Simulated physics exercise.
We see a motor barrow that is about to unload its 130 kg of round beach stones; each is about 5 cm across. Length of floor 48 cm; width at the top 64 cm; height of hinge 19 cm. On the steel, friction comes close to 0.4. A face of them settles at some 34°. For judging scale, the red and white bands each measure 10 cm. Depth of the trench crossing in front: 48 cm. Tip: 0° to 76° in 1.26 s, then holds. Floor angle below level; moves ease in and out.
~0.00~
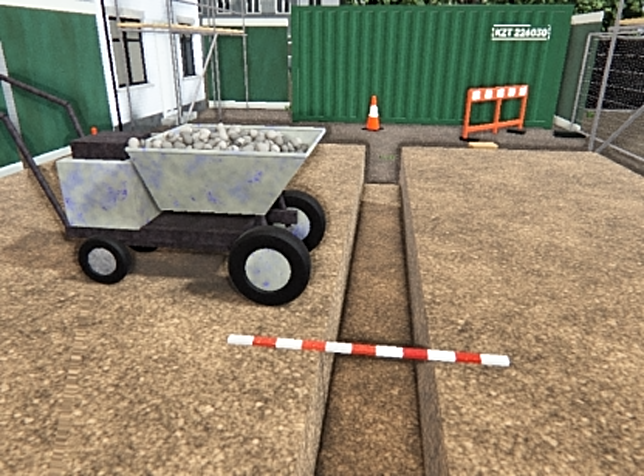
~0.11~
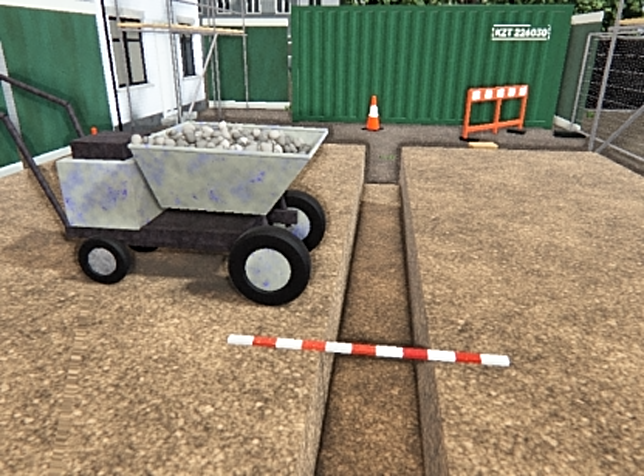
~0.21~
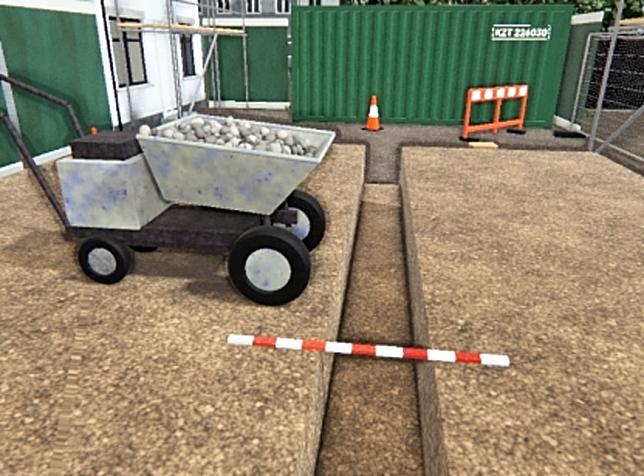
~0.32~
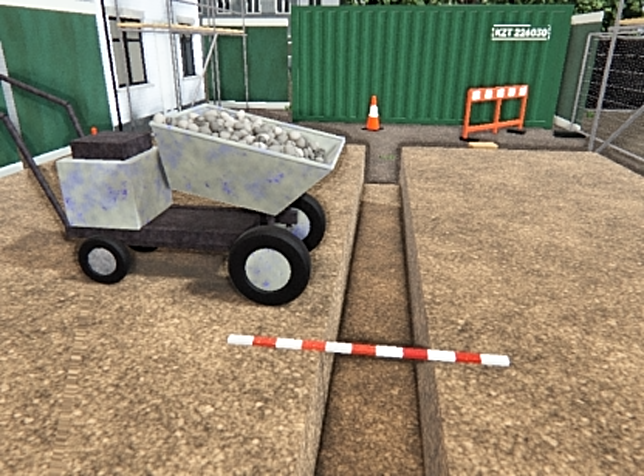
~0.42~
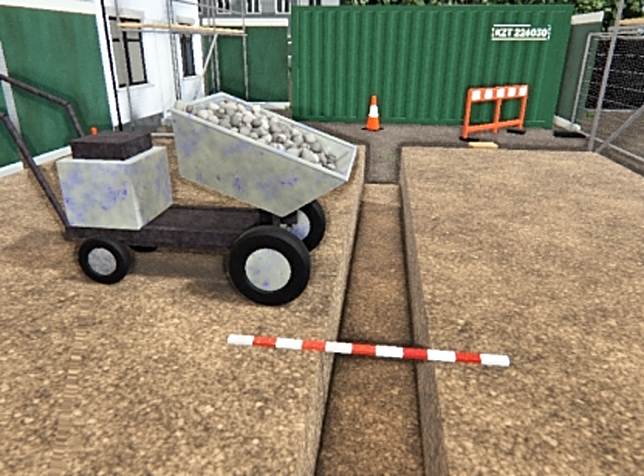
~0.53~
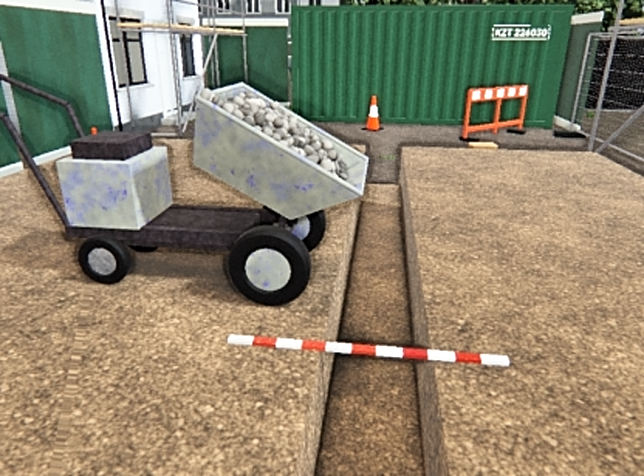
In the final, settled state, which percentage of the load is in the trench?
49 per cent is in the trench.
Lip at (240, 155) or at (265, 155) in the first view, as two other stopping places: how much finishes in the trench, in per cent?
Around 100 and then 95 percent.
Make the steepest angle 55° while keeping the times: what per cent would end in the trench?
Close to 40 per cent then.
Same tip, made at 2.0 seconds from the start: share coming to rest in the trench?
Close to 55 per cent then.
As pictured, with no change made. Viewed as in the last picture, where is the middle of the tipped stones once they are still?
Their middle ends up near (429, 282).
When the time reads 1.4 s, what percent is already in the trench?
About 25 per cent by then.
After 0.9 s the floor is at 64°; 98 % in the skip, 2 % in the trench; the foremost stones are at (417, 236).
After 1.4 s the floor is at 76°; 35 % in the skip, 24 % in the trench, 42 % past the trench; the foremost stones are at (551, 299).
After 1.7 s the floor is at 76°; 9 % in the skip, 39 % in the trench, 52 % past the trench; the foremost stones are at (637, 298).
After 3.7 s the floor is at 76°; 0 % in the skip, 49 % in the trench, 51 % past the trench; the foremost stones are past the picture's edge.
